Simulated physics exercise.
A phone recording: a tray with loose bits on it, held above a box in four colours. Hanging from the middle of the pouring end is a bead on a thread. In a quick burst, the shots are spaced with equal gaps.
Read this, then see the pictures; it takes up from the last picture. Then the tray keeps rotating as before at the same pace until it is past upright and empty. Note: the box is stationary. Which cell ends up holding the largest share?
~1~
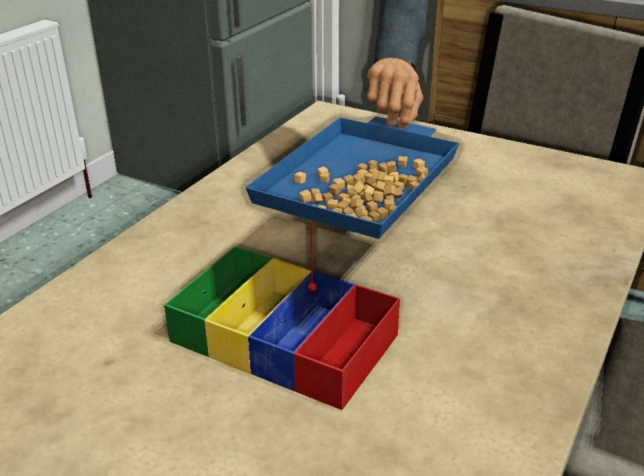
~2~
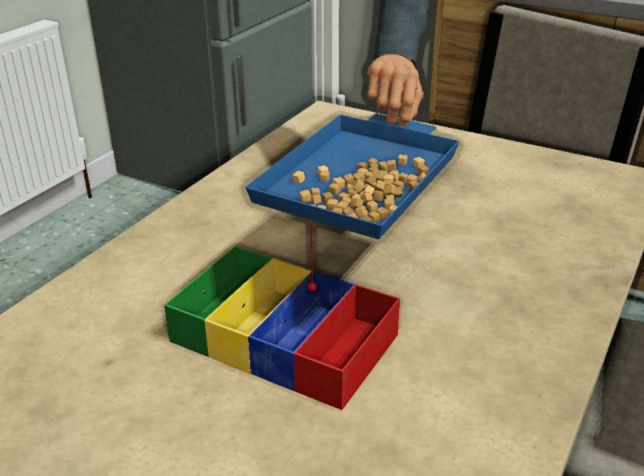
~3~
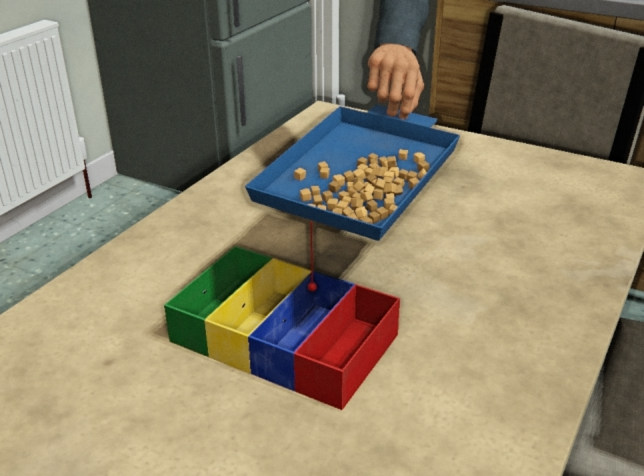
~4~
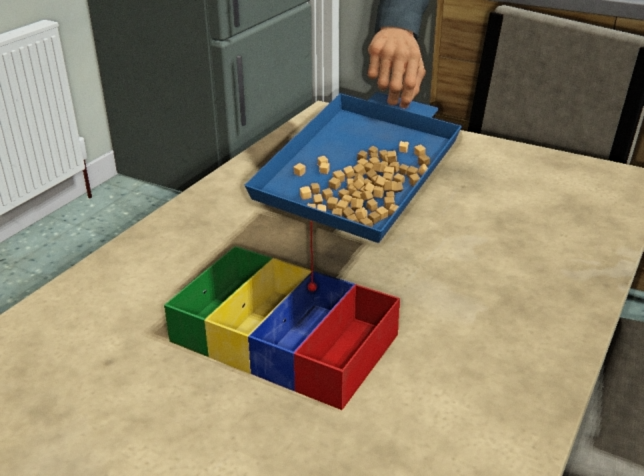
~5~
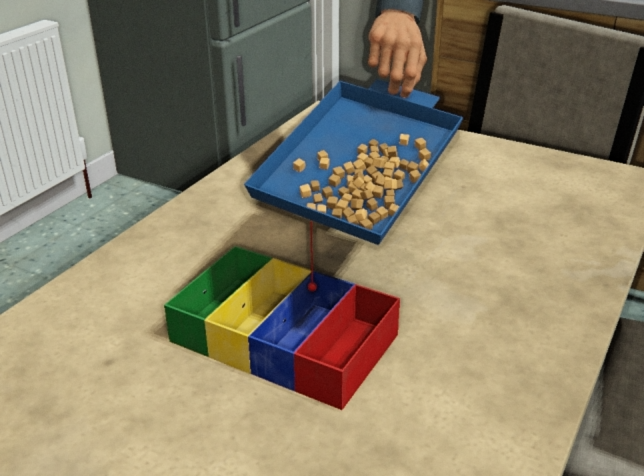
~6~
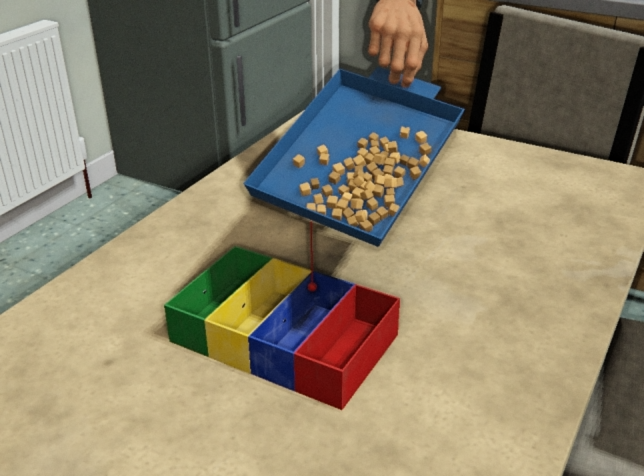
Red.
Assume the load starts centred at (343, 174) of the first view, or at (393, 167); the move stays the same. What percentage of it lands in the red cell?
First case around 60 %, second case around 50 %.
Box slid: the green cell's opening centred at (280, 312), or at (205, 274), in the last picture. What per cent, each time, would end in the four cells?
Around 100 then around 40 per cent.
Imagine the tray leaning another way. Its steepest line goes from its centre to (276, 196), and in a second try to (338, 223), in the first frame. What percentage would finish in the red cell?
First case: 0 %; second case: 60 %.
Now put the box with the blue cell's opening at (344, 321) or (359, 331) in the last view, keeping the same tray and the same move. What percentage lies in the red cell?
I'd say about 30 percent, followed by about 10 percent.
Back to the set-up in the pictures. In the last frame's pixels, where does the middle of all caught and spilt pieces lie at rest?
About pixel (345, 366).
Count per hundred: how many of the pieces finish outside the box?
Close to 20 percent, I reckon.
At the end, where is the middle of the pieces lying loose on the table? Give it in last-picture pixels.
I'd mark it at about (396, 408).
Shortly afterwards, tray tipped steeply; all but a few on the tray; only a few falling or outside the box.
Next, tray tipped past a quarter turn; near half on the tray; near a quarter in the red cell; near a quarter falling or outside the box.
Some moments later, tray tipped past a quarter turn; the bulk in the red cell; only a few in the blue cell; near a quarter falling or outside the box.
In the end, tray tipped past a quarter turn; the bulk in the red cell; only a few in the blue cell; none at all in the yellow cell; none at all in the green cell; near a quarter outside the box.
